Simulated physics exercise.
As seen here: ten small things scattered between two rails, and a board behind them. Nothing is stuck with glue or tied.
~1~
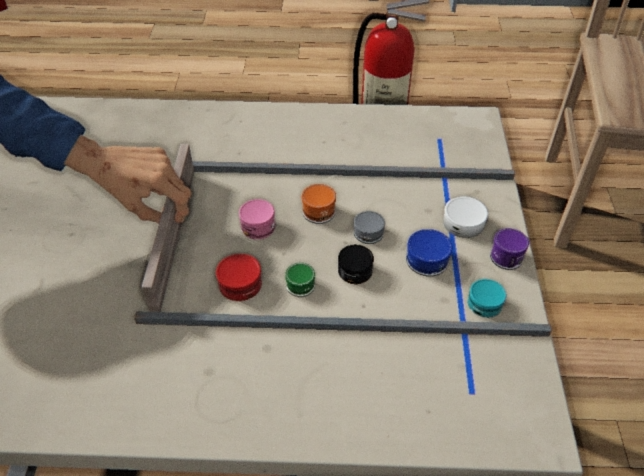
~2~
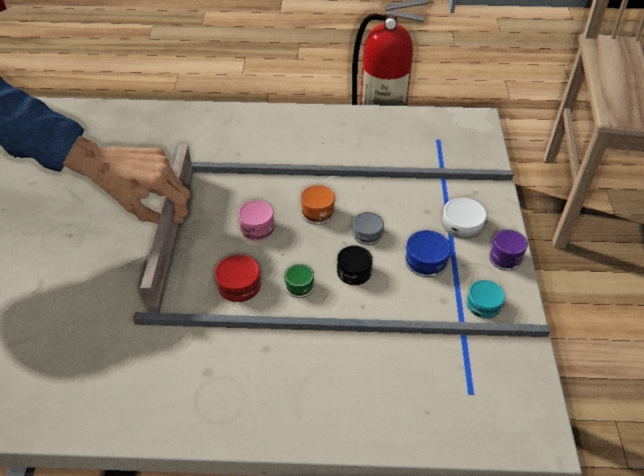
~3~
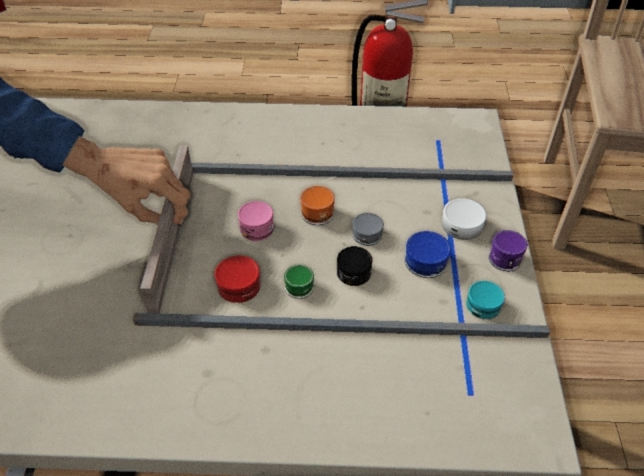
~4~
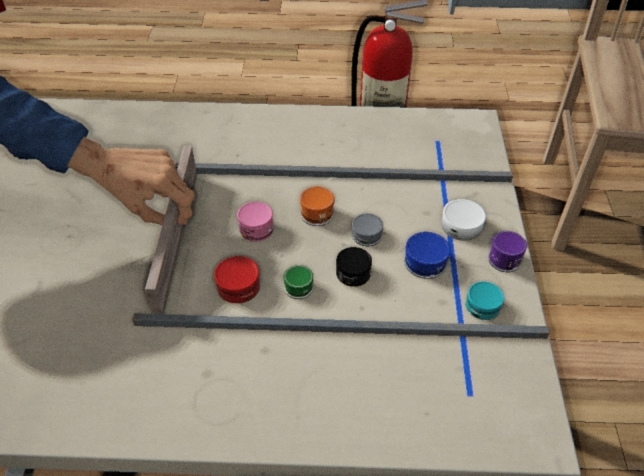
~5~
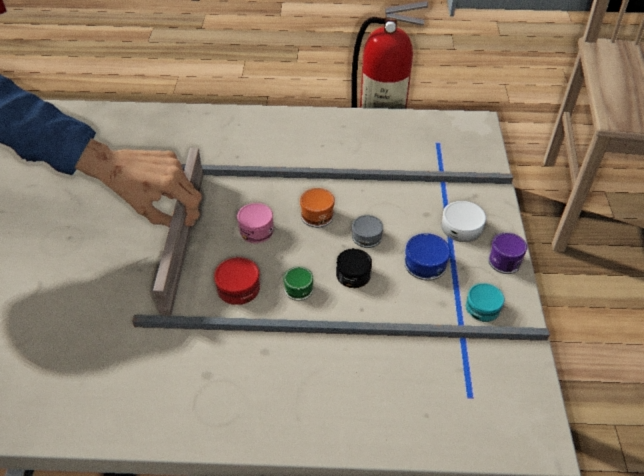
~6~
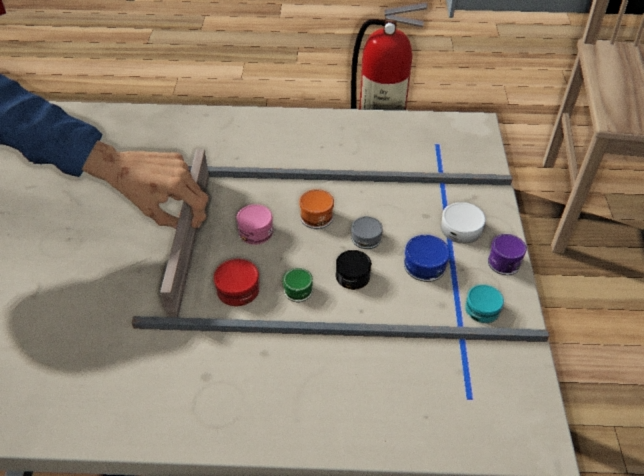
On a pale tabletop, a hand held a board upright behind ten small coloured containers scattered between two rails, then slid it slightly right toward them, while the containers stayed put.
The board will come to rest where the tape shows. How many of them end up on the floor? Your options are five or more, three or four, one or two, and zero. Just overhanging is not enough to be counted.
My pick is one or two.
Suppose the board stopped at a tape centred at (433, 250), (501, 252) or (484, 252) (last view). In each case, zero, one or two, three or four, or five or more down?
In order: None at all, more than four, more than four.
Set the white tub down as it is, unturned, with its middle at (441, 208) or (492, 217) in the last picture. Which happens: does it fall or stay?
One after the other: It keeps its spot; it keeps its spot.
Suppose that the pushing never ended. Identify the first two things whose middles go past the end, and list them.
Order, earliest first: Purple tin, then turquoise tub.
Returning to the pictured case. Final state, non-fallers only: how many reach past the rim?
Overhanging ones - 2.
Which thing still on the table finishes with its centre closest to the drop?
Looks like the turquoise tub to me.
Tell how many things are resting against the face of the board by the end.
It's touching 4 at the end.
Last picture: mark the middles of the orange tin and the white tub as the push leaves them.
One ends up near (464, 210) and the other near (512, 211).
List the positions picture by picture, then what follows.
Purple tin (509, 249); turquoise tub (487, 298); white tub (465, 217); board (171, 223); tape (453, 245), in the first picture.
Turquoise tub (485, 299); blue pot (428, 254), in the second picture.
White tub (463, 219); black tub (354, 266), in the third picture.
Purple tin (507, 251); board (174, 225), in the fourth picture.
Turquoise tub (485, 302); grey tin (367, 231), in the fifth picture.
Purple tin (507, 255); turquoise tub (484, 304); white tub (463, 223); board (187, 228); tape (451, 250), in the sixth picture.
Soon after, none off yet; purple tin at rest near (507, 255); turquoise tub at rest near (484, 304); white tub at rest near (463, 223).
Then, none off yet; purple tin at rest near (507, 255); turquoise tub moved a little near (501, 304); white tub moved a little near (485, 219).
At rest, the number that fall off is one or two; fallen, purple tin.
